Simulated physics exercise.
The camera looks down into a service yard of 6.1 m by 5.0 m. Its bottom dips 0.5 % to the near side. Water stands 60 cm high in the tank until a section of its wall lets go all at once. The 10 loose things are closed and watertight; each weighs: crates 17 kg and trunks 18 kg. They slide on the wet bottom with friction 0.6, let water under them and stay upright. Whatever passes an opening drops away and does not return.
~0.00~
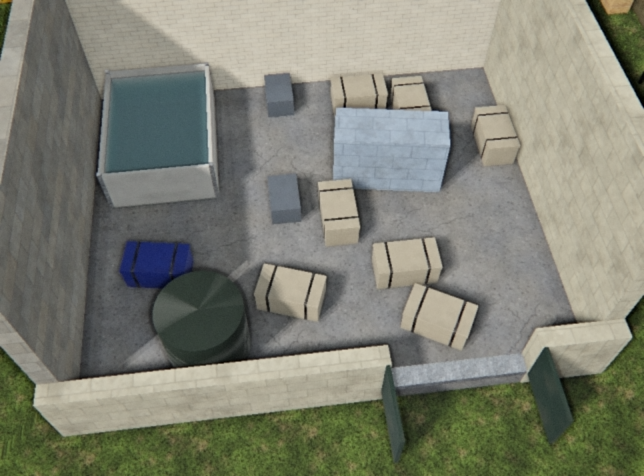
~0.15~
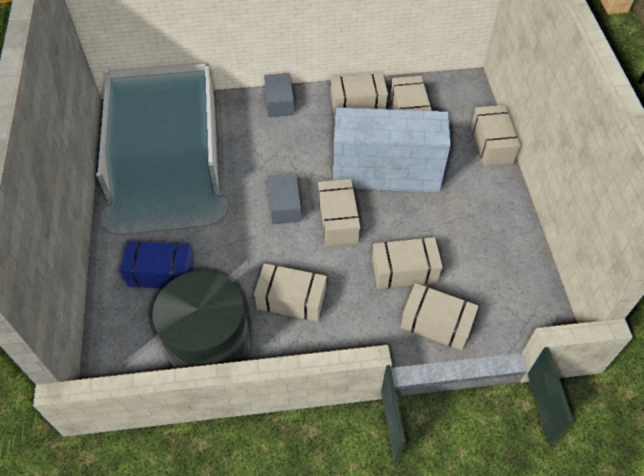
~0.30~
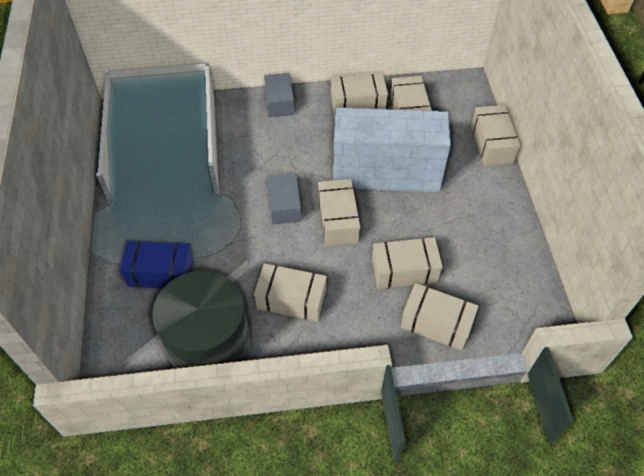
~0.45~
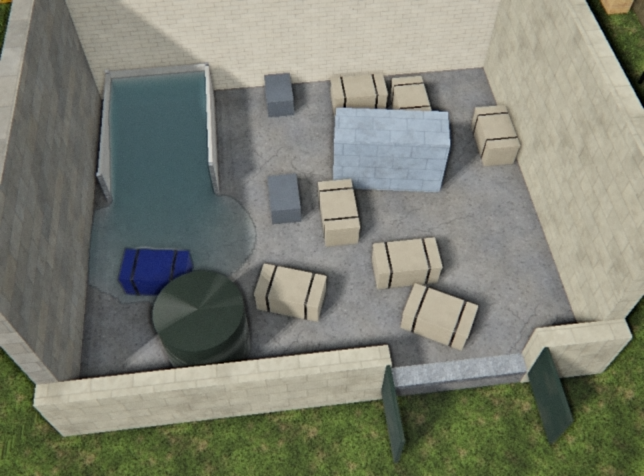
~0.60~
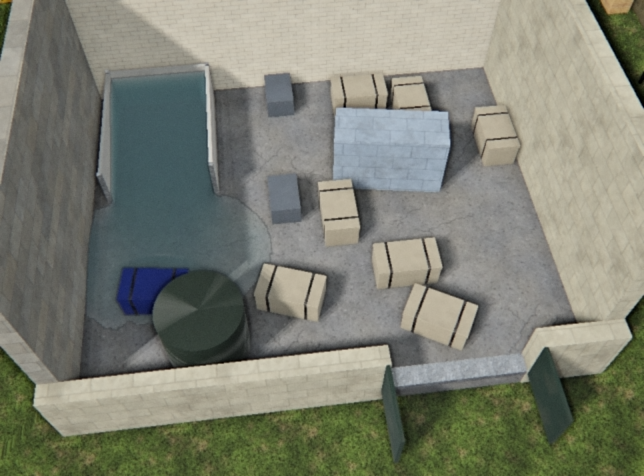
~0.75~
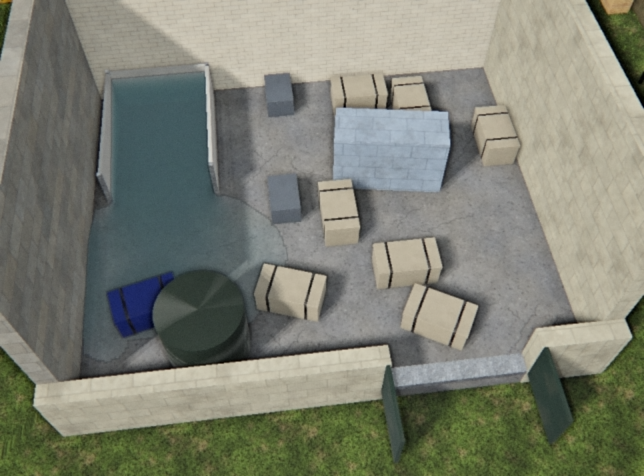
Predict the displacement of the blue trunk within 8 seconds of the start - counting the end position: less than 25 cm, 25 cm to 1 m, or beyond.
Blue trunk travels far.
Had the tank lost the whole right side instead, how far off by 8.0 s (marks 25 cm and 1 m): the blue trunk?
In that case the blue trunk stays put.
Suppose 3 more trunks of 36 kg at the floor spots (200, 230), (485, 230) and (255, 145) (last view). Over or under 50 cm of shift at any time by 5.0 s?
In turn: Past it, less, short of it.
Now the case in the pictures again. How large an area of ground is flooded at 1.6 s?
Roughly 10.5 m2.
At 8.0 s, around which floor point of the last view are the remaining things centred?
Near (397, 160).
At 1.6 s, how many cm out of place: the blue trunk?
About 120 cm.
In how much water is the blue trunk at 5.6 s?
Roughly 7 cm.
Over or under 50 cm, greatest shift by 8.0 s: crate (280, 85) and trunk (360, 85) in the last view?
In turn: Under, short of it.
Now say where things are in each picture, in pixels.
In the first picture, the blue trunk at (155, 257) rests on the ground; water covers 2.7 m2; 0 of 10 have shifted.
In the second picture, the blue trunk at (155, 257), on the bottom; 3.5 m2 under water; 0 of 10 have shifted.
In the third picture, the blue trunk at (155, 257), on the bottom; water covers 4.4 m2; 0 of 10 have shifted.
In the fourth picture, the blue trunk at (154, 265) rests on the ground, 11 cm from its start; water covers 5.3 m2; 1 of 10 have shifted.
In the fifth picture, the blue trunk at (153, 284) rests on the ground, 40 cm from its start; water covers 6.4 m2; 1 of 10 have shifted.
In the sixth picture, the blue trunk at (144, 297) rests on the ground, 58 cm from its start; 7.3 m2 under water; 1 of 10 have shifted.
After 1.6 s the blue trunk is near (114, 341), 1.3 m from its start, afloat; 0 of 10 are out; 1 afloat.
After 3.6 s the blue trunk is near (144, 264), 0.2 m from its start, afloat; 1 of 10 are out; 1 afloat.
After 5.6 s the blue trunk is near (261, 195), 1.6 m from its start, afloat; 1 of 10 are out; 3 afloat.
After 8.0 s the blue trunk is near (280, 193), 1.8 m from its start, aground; 1 of 10 are out; 3 afloat.
